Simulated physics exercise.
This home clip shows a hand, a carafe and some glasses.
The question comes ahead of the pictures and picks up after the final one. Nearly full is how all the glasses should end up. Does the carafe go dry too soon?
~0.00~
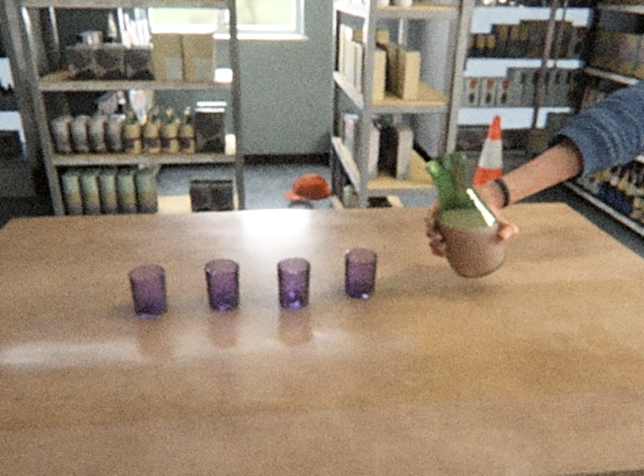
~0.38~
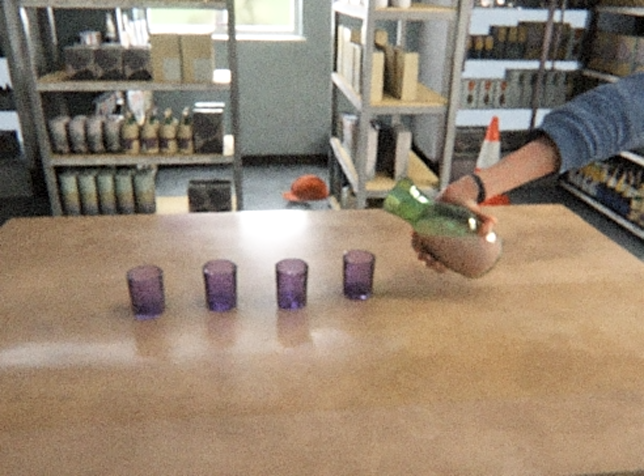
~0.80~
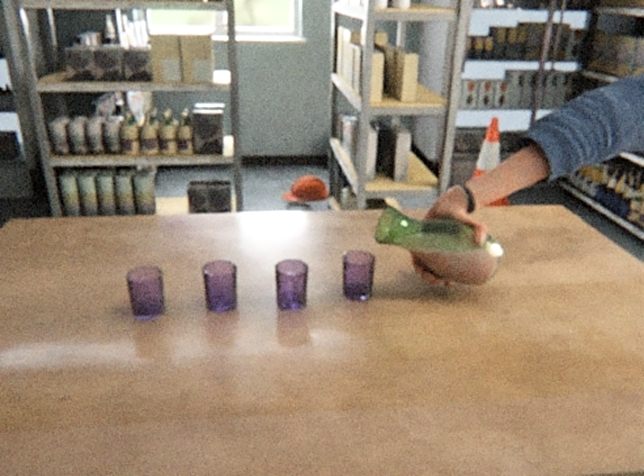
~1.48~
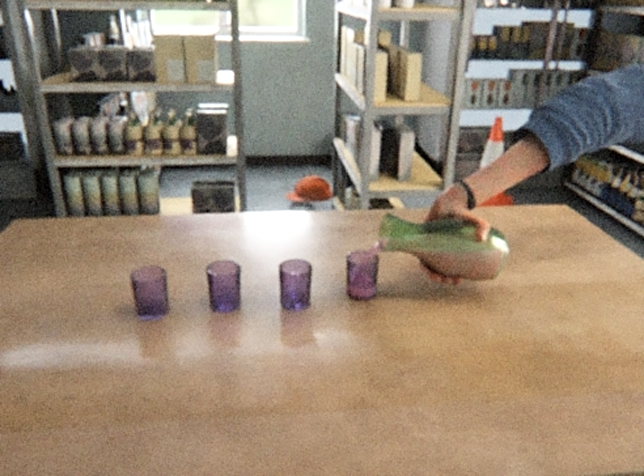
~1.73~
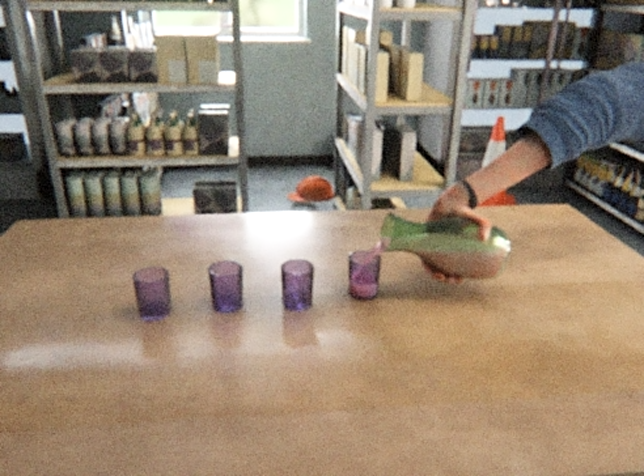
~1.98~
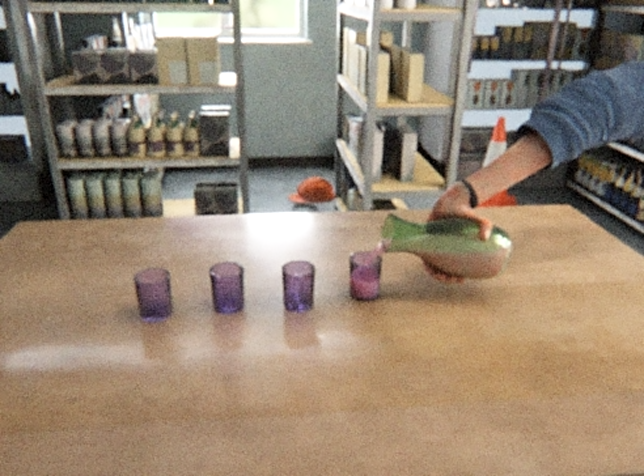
No. I think it will cover all of them.
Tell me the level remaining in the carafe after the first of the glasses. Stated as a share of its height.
About 35 %.
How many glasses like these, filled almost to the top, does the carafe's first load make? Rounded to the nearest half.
Estimate: Close to 5.5.
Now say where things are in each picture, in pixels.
In the first frame, the carafe is picked up; carafe (463, 213) tipped 25° with all of its load; four glasses, the last at (149, 290).
In the second frame, the carafe leans over the first small glass; carafe (440, 226) tipped 55° with all of its load; the first is empty.
In the third frame, the carafe leans over the first small glass; carafe (435, 243) tipped 70° with all of its load; four glasses, the last at (146, 292).
In the fourth frame, the pink milk is flowing; carafe (438, 244) tipped 75° with nearly all of its load; the first is about a quarter full.
In the fifth frame, the pink milk is flowing; carafe (440, 243) tipped 75° with nearly all of its load; four glasses, the last at (153, 292).
In the sixth frame, the pink milk is flowing; carafe (442, 243) tipped 75° with nearly all of its load; the first is about half full.
By 2.5 s, the first is about three quarters full.
By 6.2 s, the first is done and the carafe has about three quarters of its load.
By 17.4 s, all four are full and about a third of the pink milk is over.
